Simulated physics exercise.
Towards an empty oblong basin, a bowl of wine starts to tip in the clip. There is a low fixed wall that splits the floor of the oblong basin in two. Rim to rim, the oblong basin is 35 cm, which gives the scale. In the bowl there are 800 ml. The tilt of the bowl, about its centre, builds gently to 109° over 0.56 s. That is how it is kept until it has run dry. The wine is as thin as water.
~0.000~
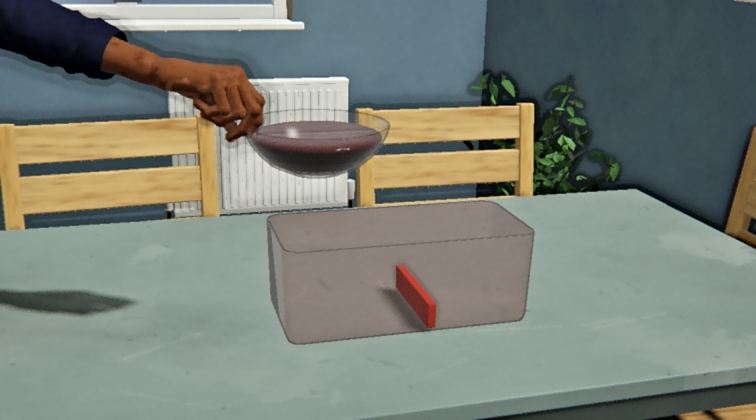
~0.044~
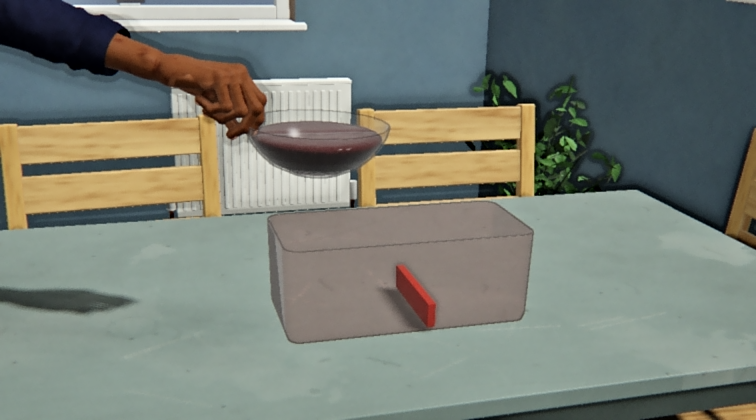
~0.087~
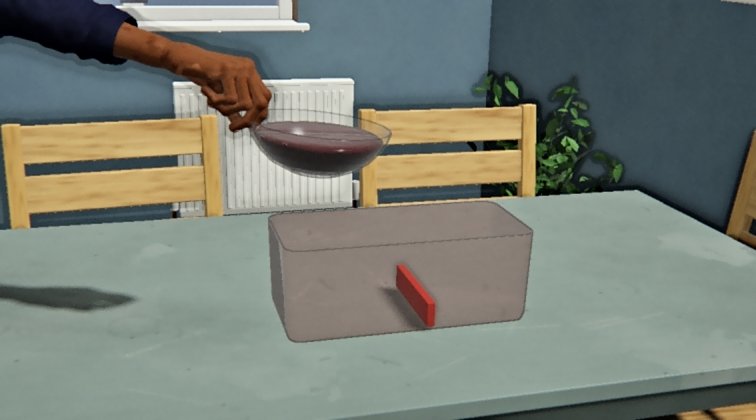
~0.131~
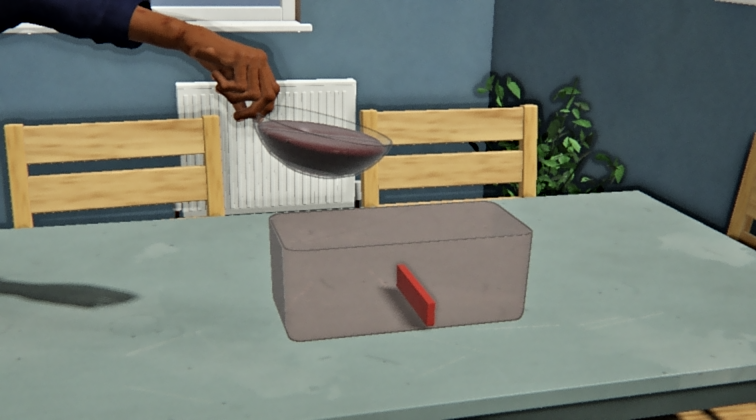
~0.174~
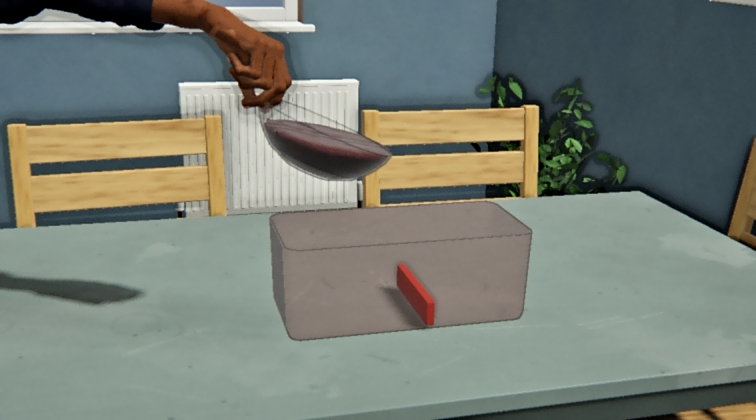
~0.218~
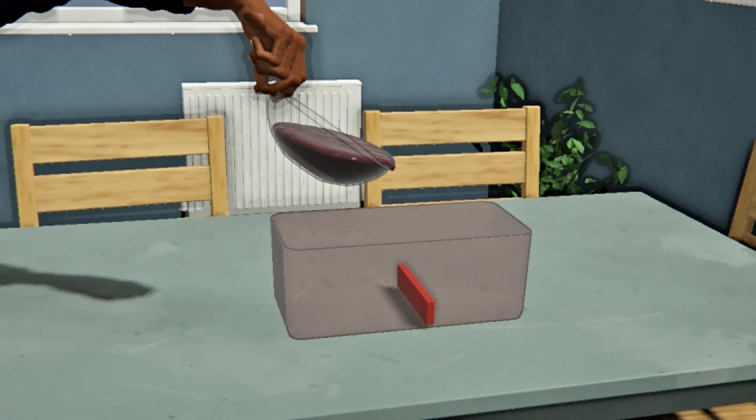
A hand tilting a glass bowl of dark wine steadily to the right above a clear oblong basin on a table.
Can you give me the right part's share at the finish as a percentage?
Sure, about 40 percent.
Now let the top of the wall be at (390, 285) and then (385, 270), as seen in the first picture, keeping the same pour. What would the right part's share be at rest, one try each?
First try about 60 %, second try about 70 %.
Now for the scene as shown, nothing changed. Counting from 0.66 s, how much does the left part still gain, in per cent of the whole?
I'd put it at some 4 percent.
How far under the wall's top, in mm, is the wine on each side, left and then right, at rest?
About 20 mm on the left, about 20 mm on the right.
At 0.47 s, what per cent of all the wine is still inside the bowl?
Still held: Roughly 0 % of the total.
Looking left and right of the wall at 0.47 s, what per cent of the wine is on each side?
Left roughly 62 per cent, right roughly 34.
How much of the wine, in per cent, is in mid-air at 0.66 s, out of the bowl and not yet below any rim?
About 12 per cent.
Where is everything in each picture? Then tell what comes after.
In the first picture, it leans 0°; its right rim is at (386, 122); the wine meets the walls at (248, 137) and (379, 131); the oblong basin's rim runs from (275, 235) to (514, 217); the wall's top is at (415, 285).
In the second picture, it leans 2°; its right rim is at (387, 125); the wine meets the walls at (249, 135) and (379, 132).
In the third picture, it leans 6°; its right rim is at (388, 130); the wine meets the walls at (252, 131) and (380, 136).
In the fourth picture, it leans 14°; its right rim is at (389, 140); the wine meets the walls at (256, 126) and (383, 140).
In the fifth picture, it leans 24°; its right rim is at (388, 153); the wine meets the walls at (263, 124) and (381, 144).
In the sixth picture, it leans 36°; its right rim is at (385, 167); the wine meets the walls at (272, 126) and (370, 149); 7 per cent is over the edge.
After 0.47 s the tilt is 102° and 0 per cent is still to pour, 61 is left of the wall and 34 right of it.
After 0.66 s the tilt is 109° and 0 per cent is still to pour, 49 is left of the wall and 38 right of it.
After 0.85 s the tilt is 109° and 0 per cent is still to pour, 52 is left of the wall and 40 right of it.
After 1.06 s the tilt is 109° and 0 per cent is still to pour, 53 is left of the wall and 40 right of it.
In the end 53 per cent lies left of the wall, 40 right of it and 7 outside.
